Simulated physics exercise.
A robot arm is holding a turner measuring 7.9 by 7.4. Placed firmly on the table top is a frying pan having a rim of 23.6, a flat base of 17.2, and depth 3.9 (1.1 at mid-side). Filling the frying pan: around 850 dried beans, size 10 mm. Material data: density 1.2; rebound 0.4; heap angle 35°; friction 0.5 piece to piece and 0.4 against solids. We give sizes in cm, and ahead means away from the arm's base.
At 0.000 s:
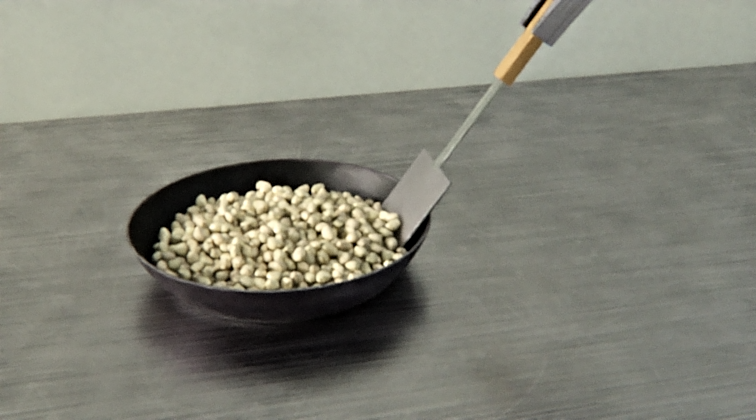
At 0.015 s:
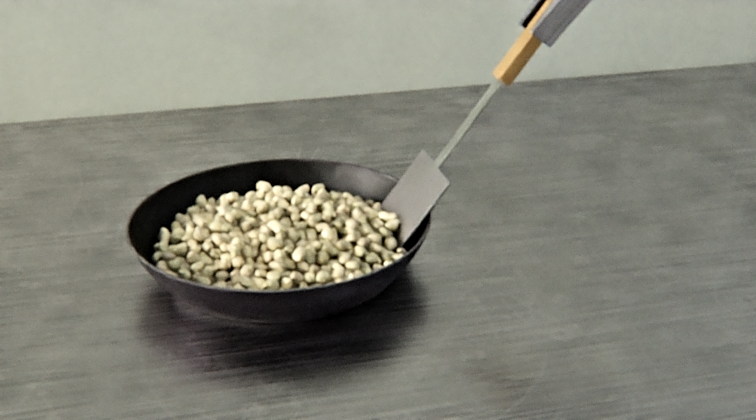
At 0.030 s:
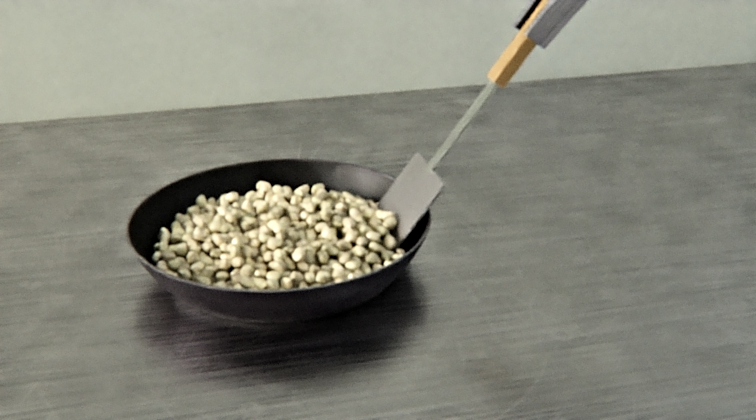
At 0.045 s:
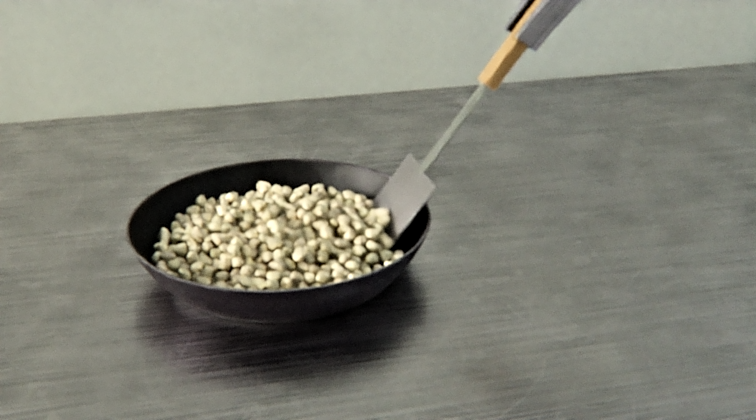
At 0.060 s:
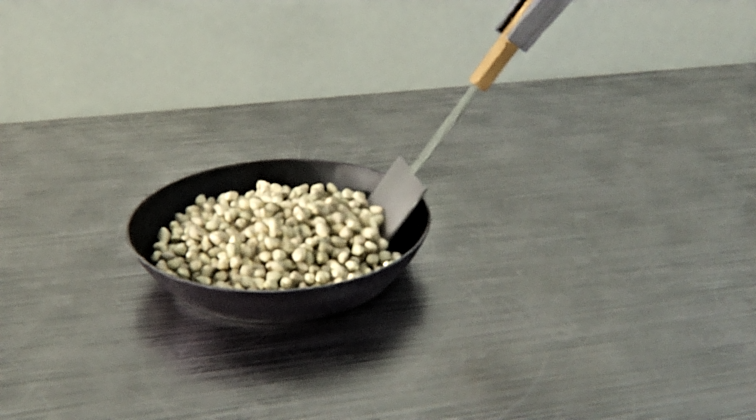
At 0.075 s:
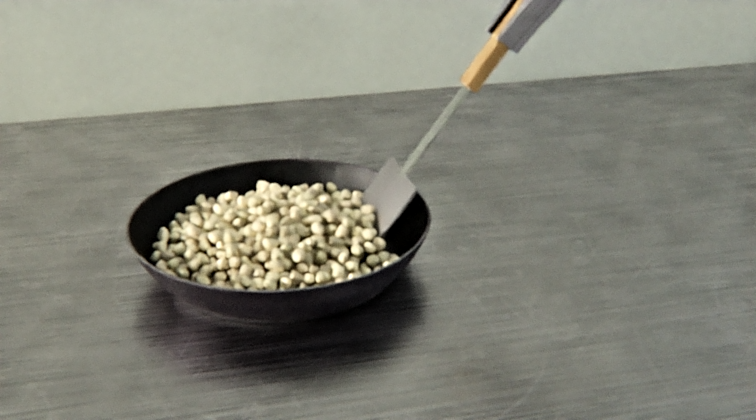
Robot arm holding a turner slowly pushing its blade leftward into pale dried beans heaped in a dark frying pan.
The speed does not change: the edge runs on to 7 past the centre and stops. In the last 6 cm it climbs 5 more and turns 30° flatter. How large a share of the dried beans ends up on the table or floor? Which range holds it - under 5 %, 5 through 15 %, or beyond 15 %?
The range 5 through 15 % holds it.
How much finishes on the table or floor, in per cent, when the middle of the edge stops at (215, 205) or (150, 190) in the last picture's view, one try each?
The two tries give near 0 and near 25 in a hundred.
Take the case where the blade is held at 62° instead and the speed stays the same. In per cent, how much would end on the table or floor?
That would leave close to 10 per cent on the table or floor.
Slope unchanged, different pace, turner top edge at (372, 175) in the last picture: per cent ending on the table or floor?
About 25 percent.
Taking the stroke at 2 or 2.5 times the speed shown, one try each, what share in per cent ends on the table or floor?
Some 20 per cent, then some 25 per cent, on the table or floor.
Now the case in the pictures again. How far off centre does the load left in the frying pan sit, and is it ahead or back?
About 3.5 cm ahead.
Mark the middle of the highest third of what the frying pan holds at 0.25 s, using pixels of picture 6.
It is centred at roughly (200, 222).
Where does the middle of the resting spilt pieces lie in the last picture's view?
Resting centre: About (95, 276).
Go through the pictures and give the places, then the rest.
In the first frame, turner top edge at (438, 165), sloping 53°; upper third of the load around (283, 232), from x 155 to 400, top at y 185; 853 in the frying pan.
In the second frame, turner top edge at (437, 165), sloping 53°; upper third of the load around (283, 232), from x 155 to 400, top at y 185.
In the third frame, turner top edge at (431, 167), sloping 53°; upper third of the load around (284, 231), from x 155 to 400, top at y 185.
In the fourth frame, turner top edge at (423, 170), sloping 53°; upper third of the load around (286, 228), from x 155 to 400, top at y 185.
In the fifth frame, turner top edge at (414, 171), sloping 53°; upper third of the load around (286, 227), from x 155 to 400, top at y 185.
In the sixth frame, turner top edge at (405, 172), sloping 53°; upper third of the load around (283, 227), from x 155 to 395, top at y 185; 853 in the frying pan.
By 0.17 s, sloping 53°, highest piece 5 above the table; 853 in the frying pan.
By 0.25 s, sloping 40°, highest piece 6 above the table; 844 in the frying pan, 9 on the blade or in flight.
By 0.50 s, sloping 23°, highest piece 7 above the table; 788 in the frying pan, 57 on the table or floor, 8 on the blade or in flight.
By 1.55 s, sloping 23°, highest piece 7 above the table; 780 in the frying pan, 73 on the table or floor.
Final count, 780 in the frying pan, 73 on the table or floor. That is 9 % on the table or floor.
